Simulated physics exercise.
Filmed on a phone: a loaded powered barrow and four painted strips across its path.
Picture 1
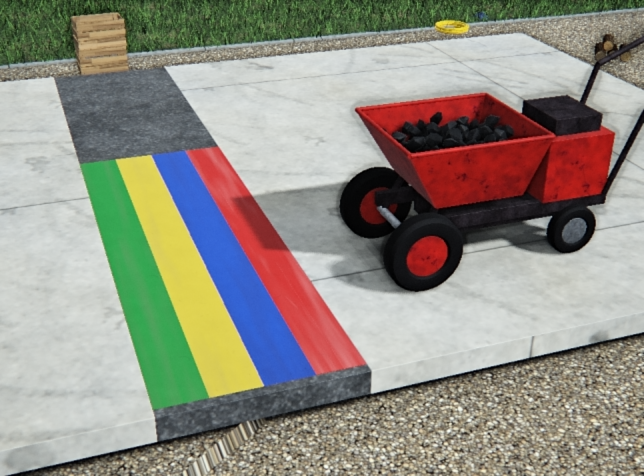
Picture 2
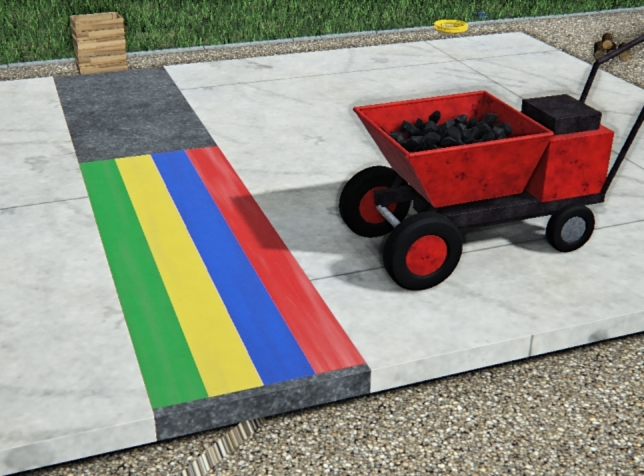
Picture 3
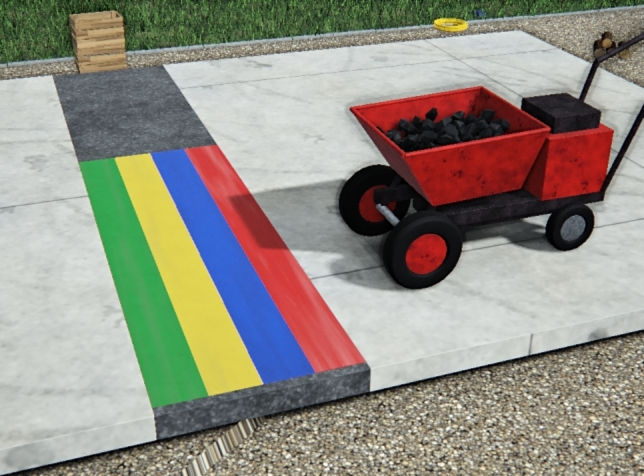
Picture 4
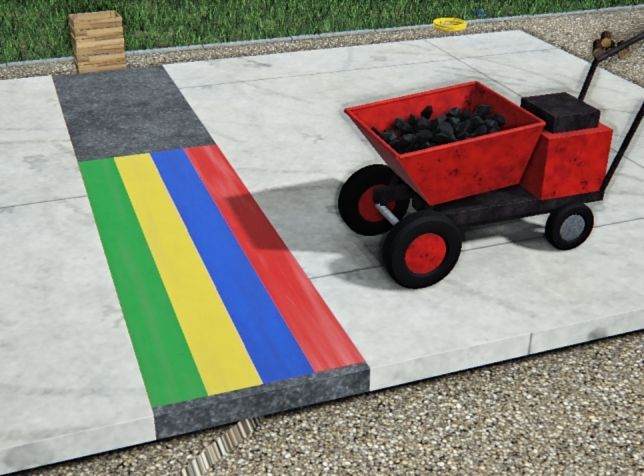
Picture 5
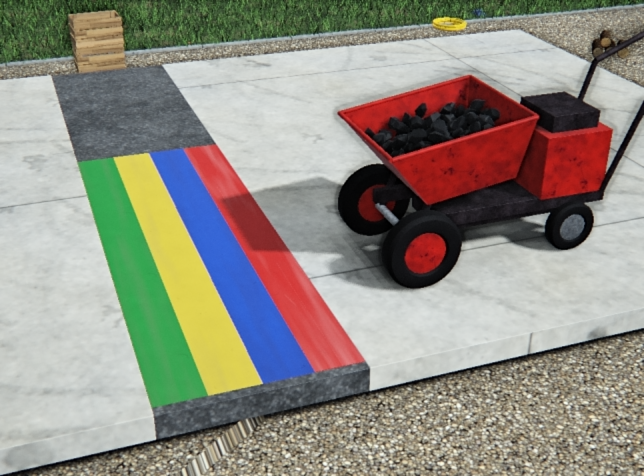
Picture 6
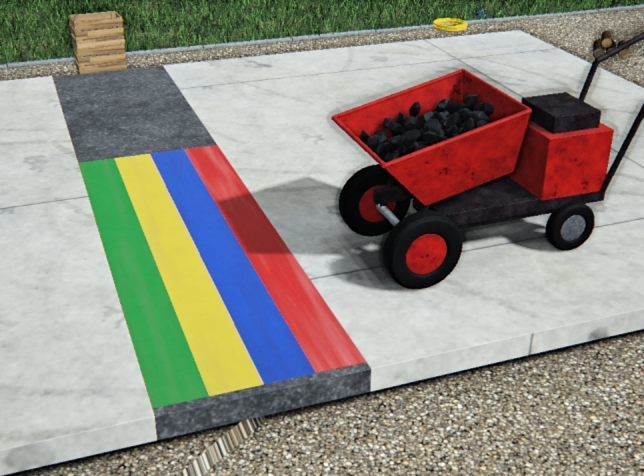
Red skip of a coal-loaded barrow tilting slightly to the left beside green, yellow, blue and red strips, its wheels staying still.
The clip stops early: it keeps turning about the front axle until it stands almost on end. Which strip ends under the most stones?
The heap favours the red strip.
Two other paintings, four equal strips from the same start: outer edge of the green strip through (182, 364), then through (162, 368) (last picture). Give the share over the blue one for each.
In turn 30 and 30 in a hundred.
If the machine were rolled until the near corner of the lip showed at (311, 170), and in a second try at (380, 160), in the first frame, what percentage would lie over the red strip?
About 0 and 20 per cent.
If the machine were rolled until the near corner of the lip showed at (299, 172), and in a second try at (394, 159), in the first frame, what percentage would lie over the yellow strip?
First some 30, then 10 per cent.
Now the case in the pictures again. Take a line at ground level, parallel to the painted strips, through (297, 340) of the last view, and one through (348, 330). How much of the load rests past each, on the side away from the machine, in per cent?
First some 40, then 80 per cent.
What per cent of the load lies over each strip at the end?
Red strip near 40; blue strip near 30; yellow strip near 10; green strip near 0.
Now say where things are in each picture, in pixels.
Lip of the skip (411, 156), level; top of the load (454, 136), lumps of coal; red strip (319, 334); blue strip (271, 343); yellow strip (220, 353); green strip (168, 364), in the first frame.
Lip of the skip (409, 156), level; top of the load (453, 135), in the second frame.
Lip of the skip (405, 156), tipped barely; top of the load (462, 132), in the third frame.
Lip of the skip (399, 158), tipped barely; top of the load (458, 129), in the fourth frame.
Lip of the skip (392, 161), tipped a little; top of the load (460, 126), in the fifth frame.
Lip of the skip (385, 166), tipped a little; top of the load (464, 131); red strip (319, 332); blue strip (270, 341); yellow strip (220, 352); green strip (167, 362), in the sixth frame.
Just after the last frame, skip tipped well over; every one in the skip.
A moment on, skip tipped steeply; almost all in the skip; about a tenth over the red strip.
Further on, skip tipped right over; roughly half in the skip; roughly a quarter over the red strip; roughly a quarter over the blue strip; about a tenth over the yellow strip; just a few over the green strip; just a few off the paint.
When it is over, skip tipped right over; about a tenth in the skip; roughly a third over the red strip; roughly a quarter over the blue strip; about a tenth over the yellow strip; just a few over the green strip; just a few off the paint.
